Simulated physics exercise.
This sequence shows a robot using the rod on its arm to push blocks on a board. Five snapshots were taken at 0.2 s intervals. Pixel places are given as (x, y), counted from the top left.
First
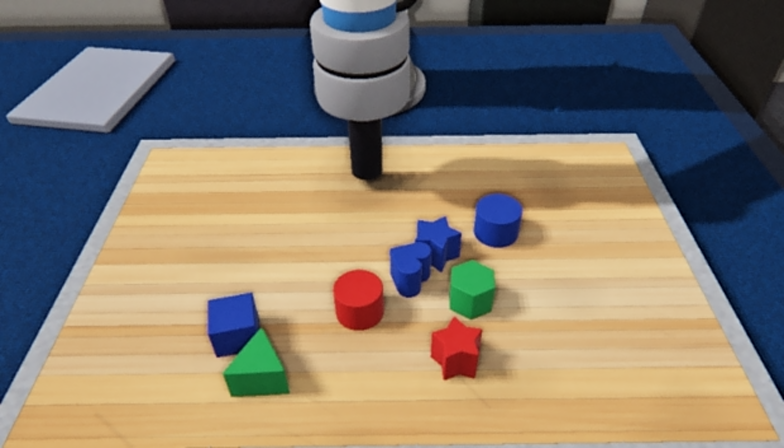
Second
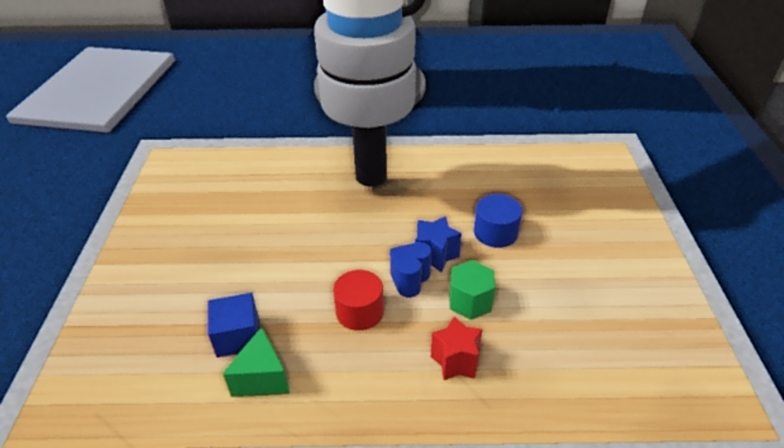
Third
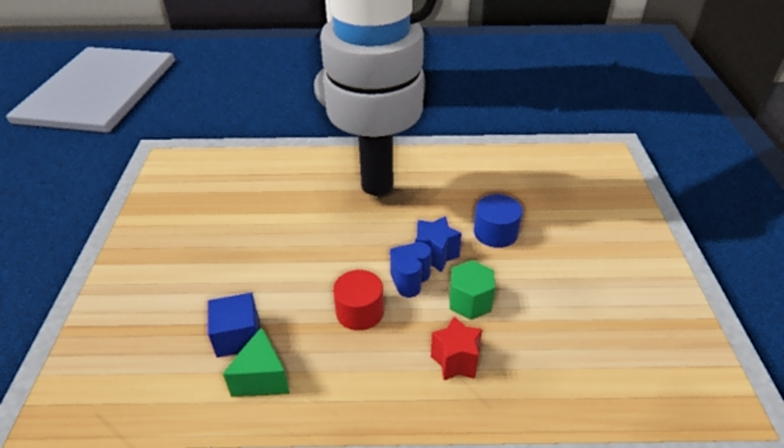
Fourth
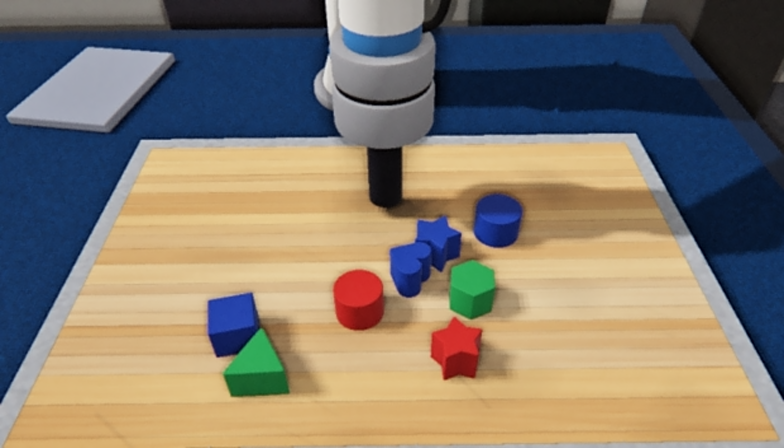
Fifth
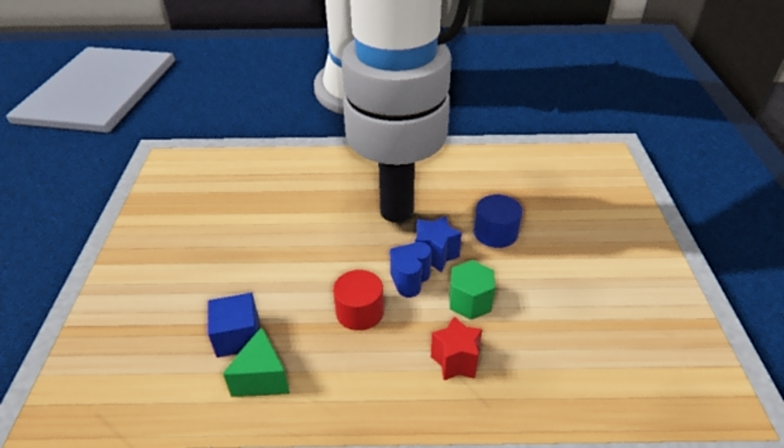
On a wooden board, a robot arm's black rod moves slightly toward still, colourful blocks.
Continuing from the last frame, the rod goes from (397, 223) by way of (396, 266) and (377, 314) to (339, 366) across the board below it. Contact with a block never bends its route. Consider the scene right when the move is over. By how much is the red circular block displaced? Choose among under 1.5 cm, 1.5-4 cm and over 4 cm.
Over 4 cm.
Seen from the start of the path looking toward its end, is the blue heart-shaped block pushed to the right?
No, it doesn't check out.
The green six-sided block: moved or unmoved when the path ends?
The block you're asking about stays where it is.
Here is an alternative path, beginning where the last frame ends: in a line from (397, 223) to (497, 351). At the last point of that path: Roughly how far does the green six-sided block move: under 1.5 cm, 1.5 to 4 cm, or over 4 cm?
The block winds up beyond 4 cm from where it is now.
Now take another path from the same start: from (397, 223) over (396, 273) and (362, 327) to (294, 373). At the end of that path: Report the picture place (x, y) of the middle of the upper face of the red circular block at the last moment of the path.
Put as a pixel place, it's (239, 350).
What follows on the original path. One third of the way, rod at (395, 256); blue heart-shaped block at (414, 265), turned 15° anticlockwise.
Two thirds of the way, rod at (376, 305); red circular block at (334, 310); blue heart-shaped block at (423, 284), turned 45° anticlockwise.
At the end, rod at (338, 355); green three-sided block at (244, 359), turned 15° anticlockwise; red circular block at (288, 336); blue heart-shaped block at (423, 284), turned 45° anticlockwise; blue star-shaped block still; green six-sided block still.
